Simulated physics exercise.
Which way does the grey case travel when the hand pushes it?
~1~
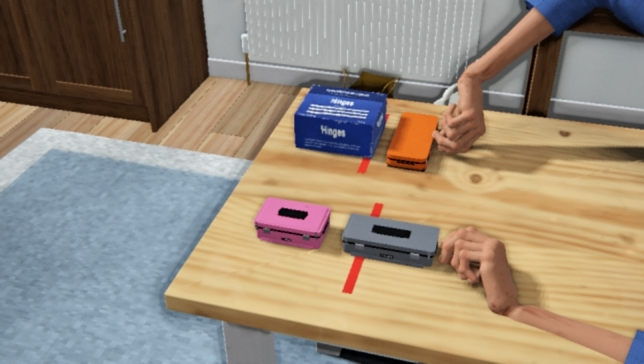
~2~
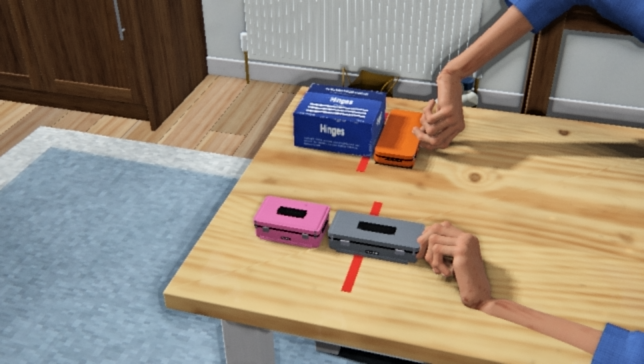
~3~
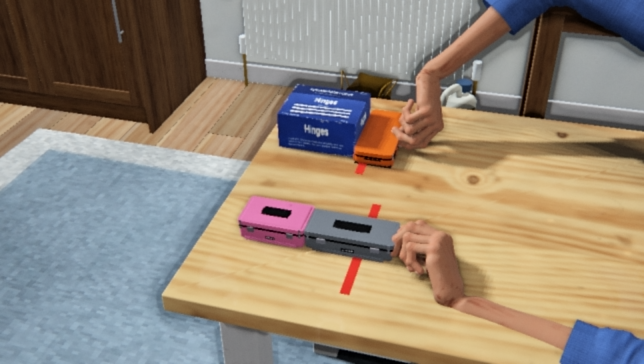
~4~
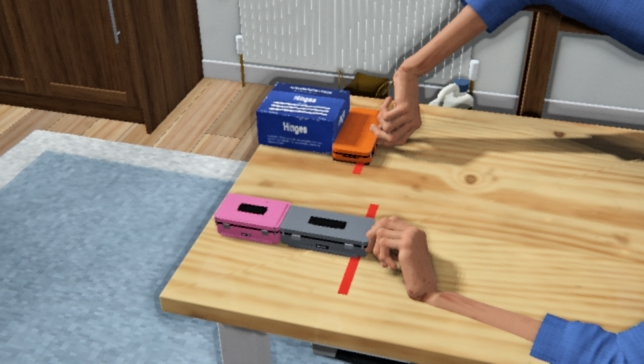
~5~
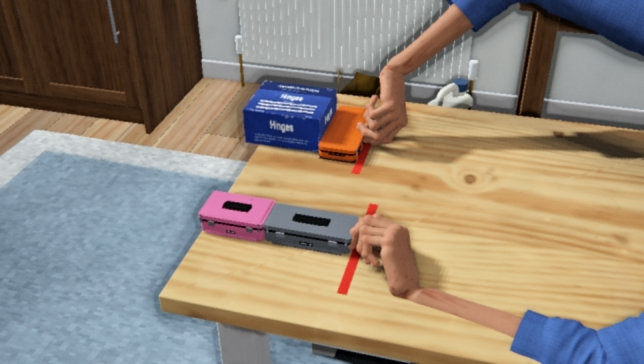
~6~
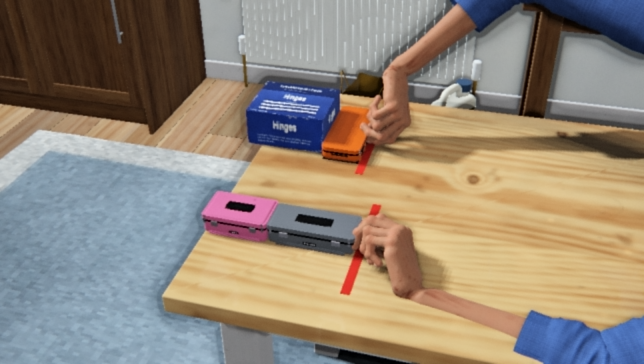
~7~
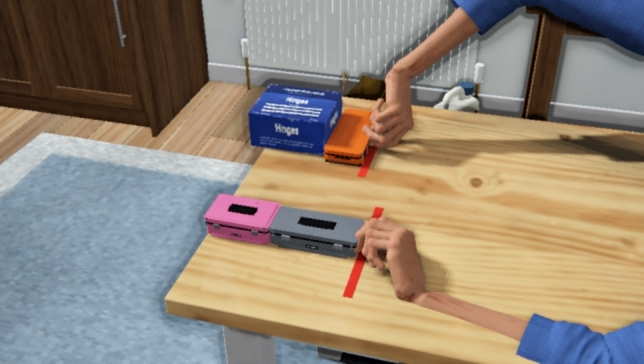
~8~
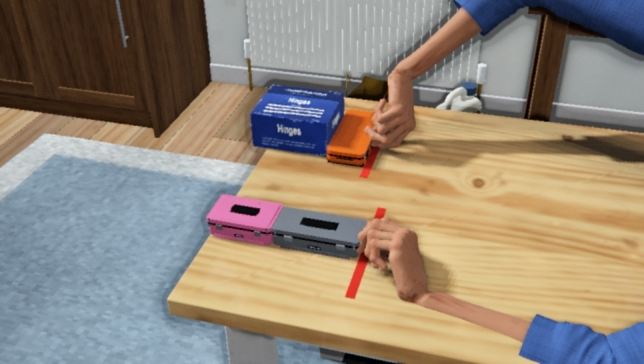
The grey case slides to the left, towards the edge of the table, with the pink case ahead of it.
On a wooden table above a blue rug, two hands in blue sleeves rest behind an orange case and a grey case, with a strip of red tape marking each lane. A blue box stands to the left of the orange case, and a pink case lies to the left of the grey one. The hands first slide the orange and grey cases left until they close up to the things ahead. They keep pushing, and the blue box and the pink case slide left towards the table's edge. The hands then stop near the tape, and both the box and the pink case stay on the table.
